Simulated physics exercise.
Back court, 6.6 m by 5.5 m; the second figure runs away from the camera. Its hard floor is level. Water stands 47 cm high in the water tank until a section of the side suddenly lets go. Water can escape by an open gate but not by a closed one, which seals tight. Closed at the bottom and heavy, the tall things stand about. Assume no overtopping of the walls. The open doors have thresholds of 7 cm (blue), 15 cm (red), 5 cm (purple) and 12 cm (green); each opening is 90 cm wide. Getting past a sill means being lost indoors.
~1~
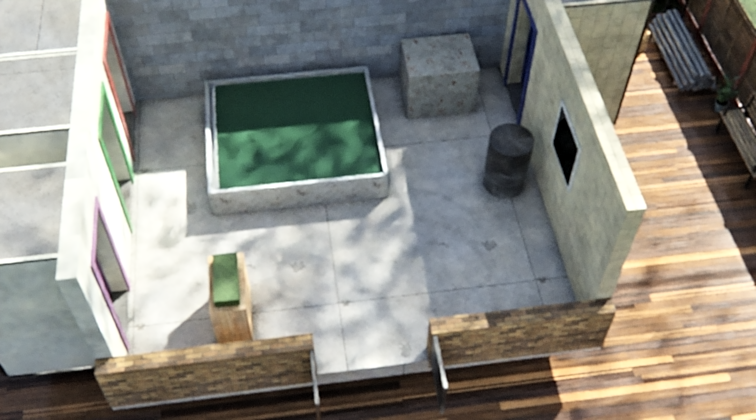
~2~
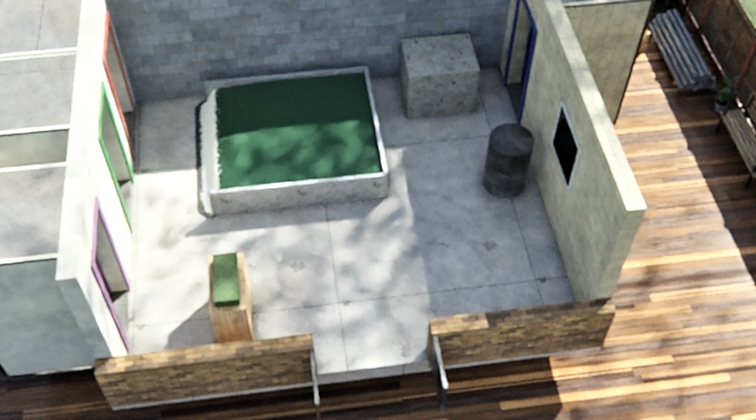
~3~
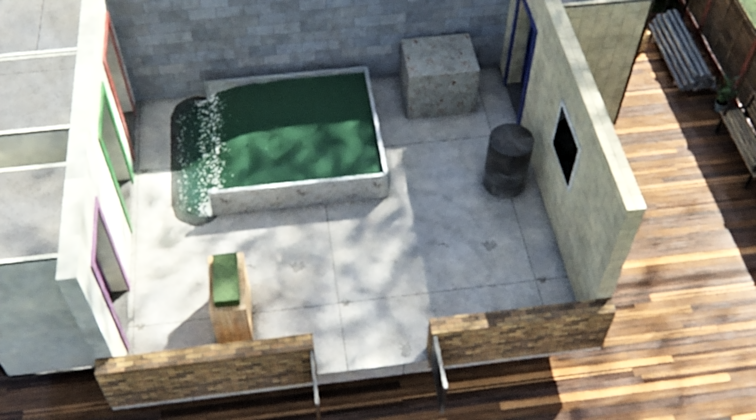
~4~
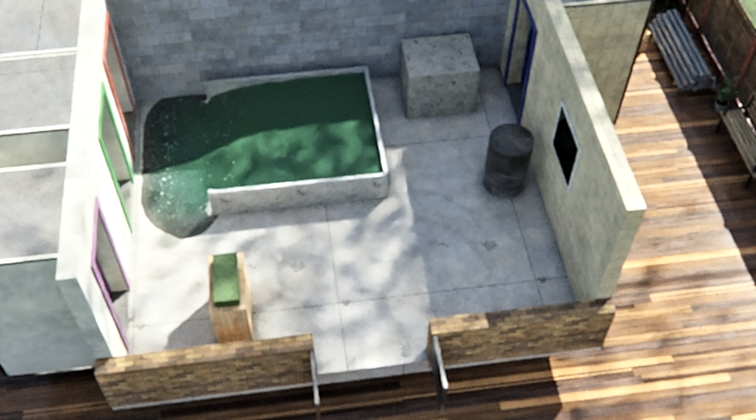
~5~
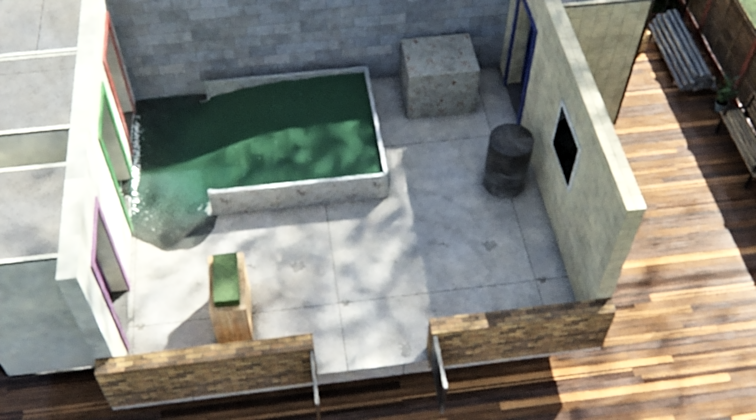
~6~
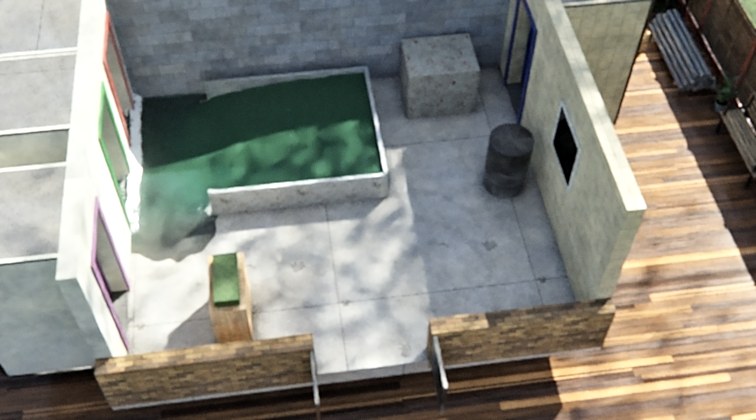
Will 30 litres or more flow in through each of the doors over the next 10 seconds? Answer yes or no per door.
Blue door: No, red door: Yes, purple door: Yes, green door: Yes.
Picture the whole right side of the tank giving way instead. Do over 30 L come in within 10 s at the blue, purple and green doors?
Blue door surpasses it, purple door doesn't reach it, green door doesn't reach it.
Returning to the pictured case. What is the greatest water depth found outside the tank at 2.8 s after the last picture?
I'd say near 28 centimetres.
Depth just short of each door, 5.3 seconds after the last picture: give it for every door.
You'd get blue at 3 cm, red at 12 cm, purple at 18 cm, and green at 13 cm.
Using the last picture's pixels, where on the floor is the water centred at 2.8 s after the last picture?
Centre: Approx. (225, 177) px.
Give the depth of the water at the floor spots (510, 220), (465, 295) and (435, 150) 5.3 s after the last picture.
Spot one 0 cm, spot two 2 cm, spot three 0 cm.
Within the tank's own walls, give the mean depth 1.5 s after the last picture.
Average depth: About 23 cm.
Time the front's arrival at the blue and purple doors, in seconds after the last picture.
Arrival: Blue 4.0 s, purple 0.7 s.
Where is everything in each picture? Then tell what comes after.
Still water, 47 cm deep, in the water tank at (293, 129), in the first picture.
Water pours out at (213, 151) and has run 1.3 m, to (205, 104); typically 4 cm deep outside, 47 cm at the water tank's back, in the second picture.
The front is at (194, 101), 1.4 m from the gap at (214, 152); 1.4 m2 of floor is under water; 47 cm left at the back of the water tank, in the third picture.
Water pours out at (214, 152) and has run 1.7 m, to (170, 98); typically 7 cm deep outside, 47 cm at the water tank's back, in the fourth picture.
Water pours out at (214, 152) and has run 1.9 m, to (132, 231); typically 8 cm deep outside, 47 cm at the water tank's back, in the fifth picture.
Water pours out at (214, 152) and has run 2.2 m, to (131, 246); typically 9 cm deep outside, 47 cm at the water tank's back, in the sixth picture.
Then, 0.7 s after the last picture water covers 15 % of the floor and is deepest (36 cm) near (135, 128); blue door not reached, red door 35 cm at the sill, 49 L in, purple door 2 cm at the sill, 0 L in, green door 30 cm at the sill, 49 L in.
Then, 1.5 s after the last picture water covers 25 % of the floor and is deepest (36 cm) near (135, 144); blue door not reached, red door 36 cm at the sill, 143 L in, purple door 7 cm at the sill, 0 L in, green door 31 cm at the sill, 130 L in.
Then, 2.8 s after the last picture water covers 35 % of the floor and is deepest (28 cm) near (135, 136); blue door not reached, red door 28 cm at the sill, 275 L in, purple door 8 cm at the sill, 3 L in, green door 24 cm at the sill, 247 L in.
Then, 5.3 s after the last picture water covers 70 % of the floor and is deepest (19 cm) near (127, 382); blue door 3 cm at the sill, 0 L in, red door 12 cm at the sill, 316 L in, purple door 18 cm at the sill, 61 L in, green door 13 cm at the sill, 294 L in.
Then, 9.3 s after the last picture water covers 95 % of the floor and is deepest (14 cm) near (136, 113); blue door 2 cm at the sill, 0 L in, red door 14 cm at the sill, 317 L in, purple door 10 cm at the sill, 177 L in, green door 13 cm at the sill, 297 L in.
